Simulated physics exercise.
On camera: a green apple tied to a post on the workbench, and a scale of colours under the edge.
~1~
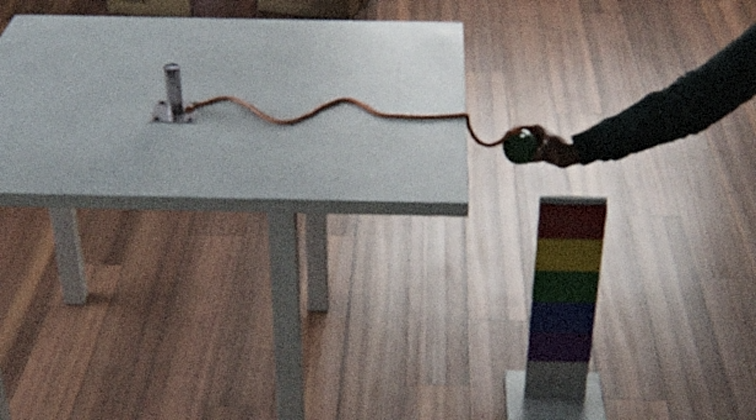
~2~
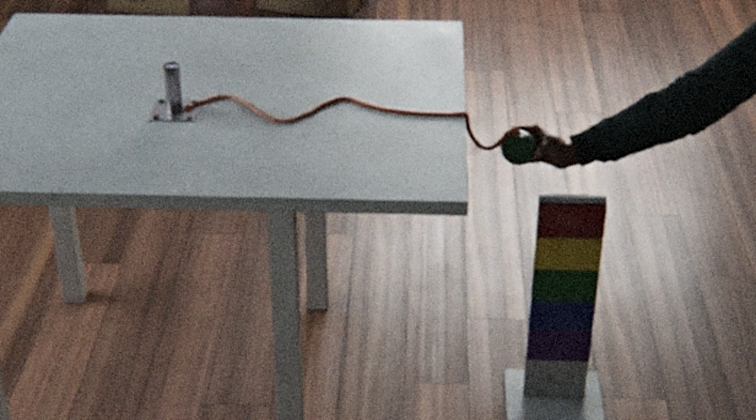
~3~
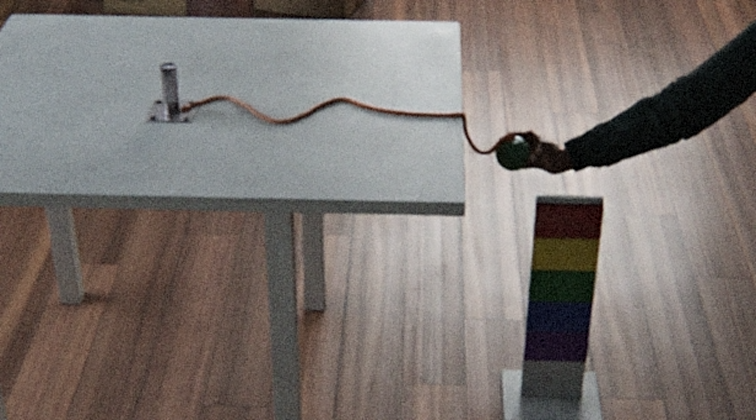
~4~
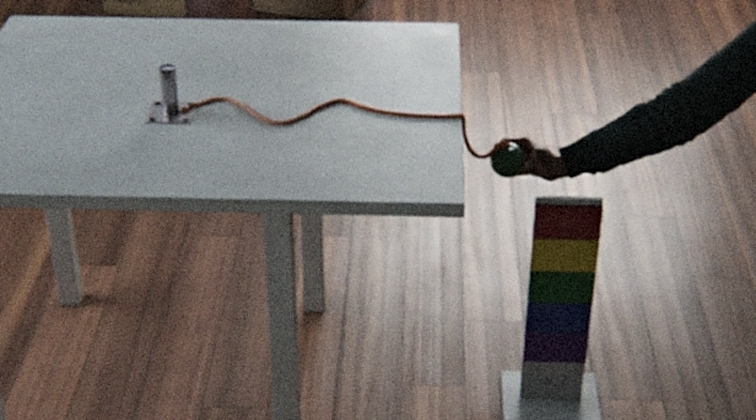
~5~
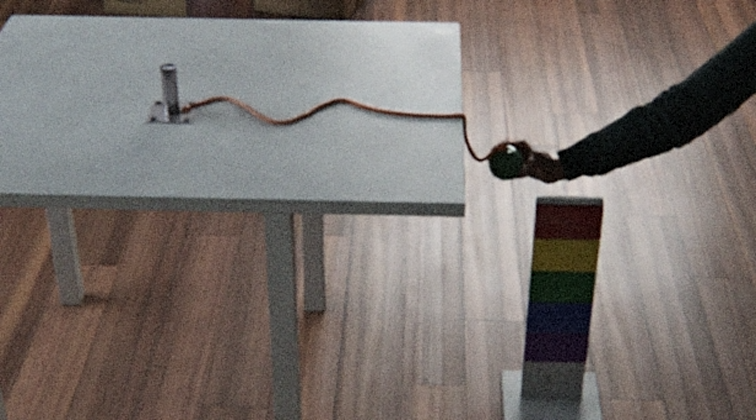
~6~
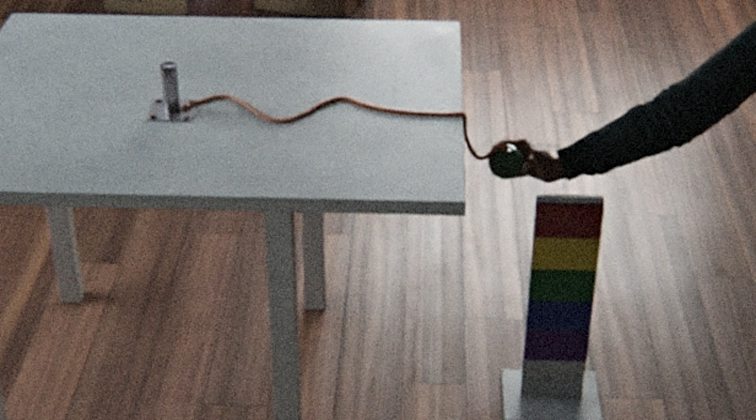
Over a workbench edge, a hand holding a green apple tied to a post shifts slightly left and down above a colour scale.
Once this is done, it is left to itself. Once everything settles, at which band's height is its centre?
Its centre settles level with the yellow band.
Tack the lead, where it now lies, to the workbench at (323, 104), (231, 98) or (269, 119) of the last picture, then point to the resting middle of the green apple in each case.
In order of the tries: About (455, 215), then (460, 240), then (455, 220).
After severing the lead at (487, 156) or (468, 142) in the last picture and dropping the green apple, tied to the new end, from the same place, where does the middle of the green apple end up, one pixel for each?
Pixel positions, in order: (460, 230), (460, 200).
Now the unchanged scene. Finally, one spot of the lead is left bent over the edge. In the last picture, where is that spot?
It's near (404, 113) in the last picture.
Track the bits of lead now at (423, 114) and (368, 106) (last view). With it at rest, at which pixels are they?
Final positions are (463, 129) and (424, 111), in that order.
Soon after, apple near (429, 238); level with yellow.
Then, apple near (467, 249); level with yellow.
At rest, apple near (462, 249); level with yellow. At yellow.
